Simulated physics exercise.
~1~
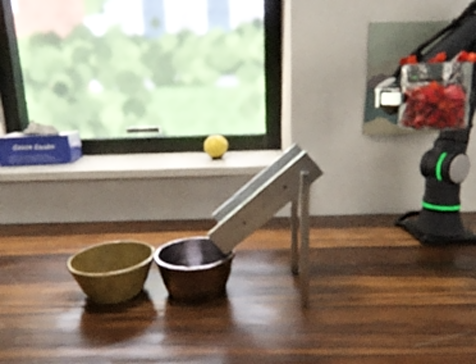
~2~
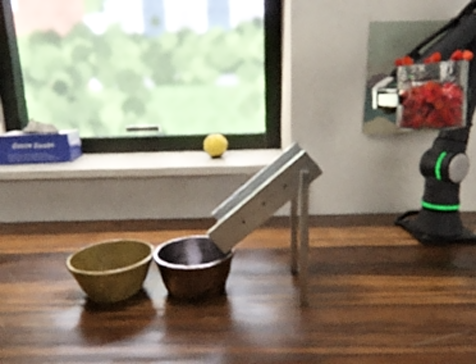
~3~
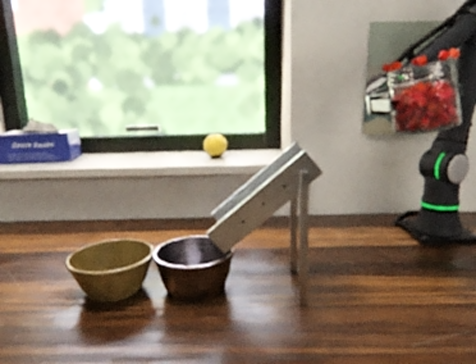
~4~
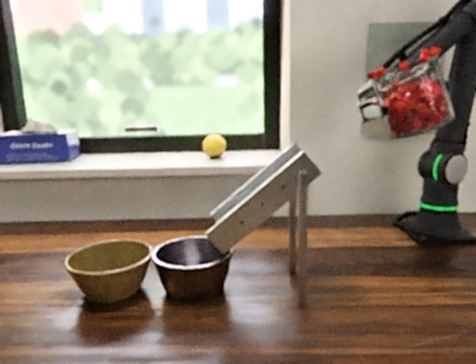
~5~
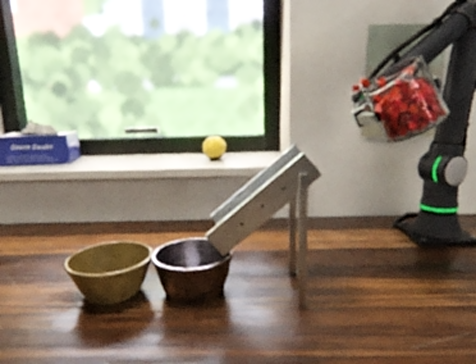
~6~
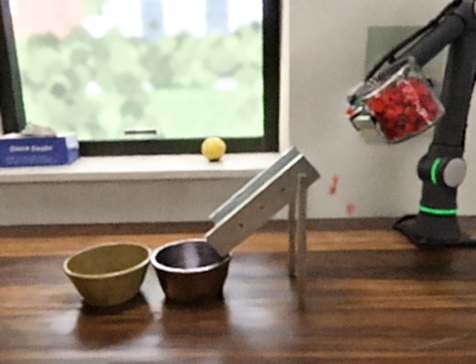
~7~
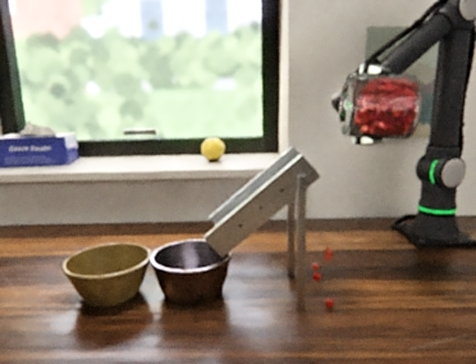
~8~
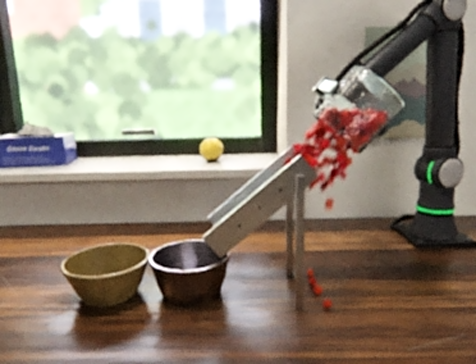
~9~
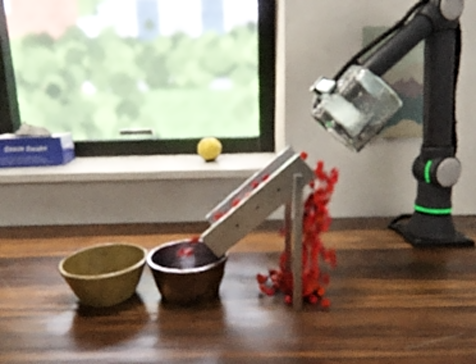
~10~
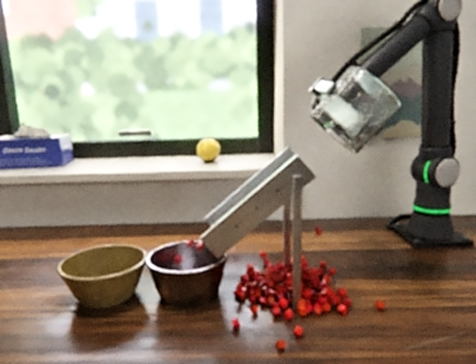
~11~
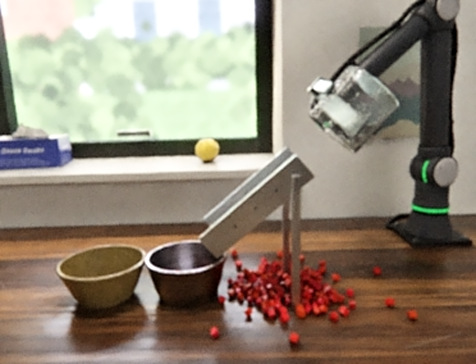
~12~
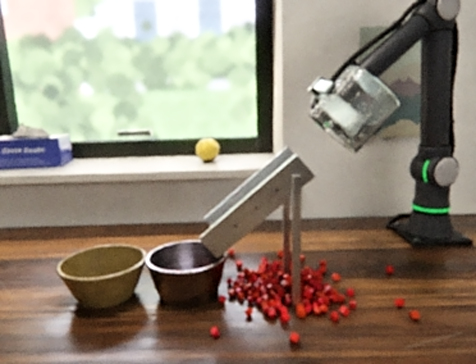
On a wooden table by a window, a robot arm tipped a clear container of small red pieces over a sloping chute, spilling a few early; most then poured down behind the chute into a scattered pile, while only a few slid into the dark bowl.
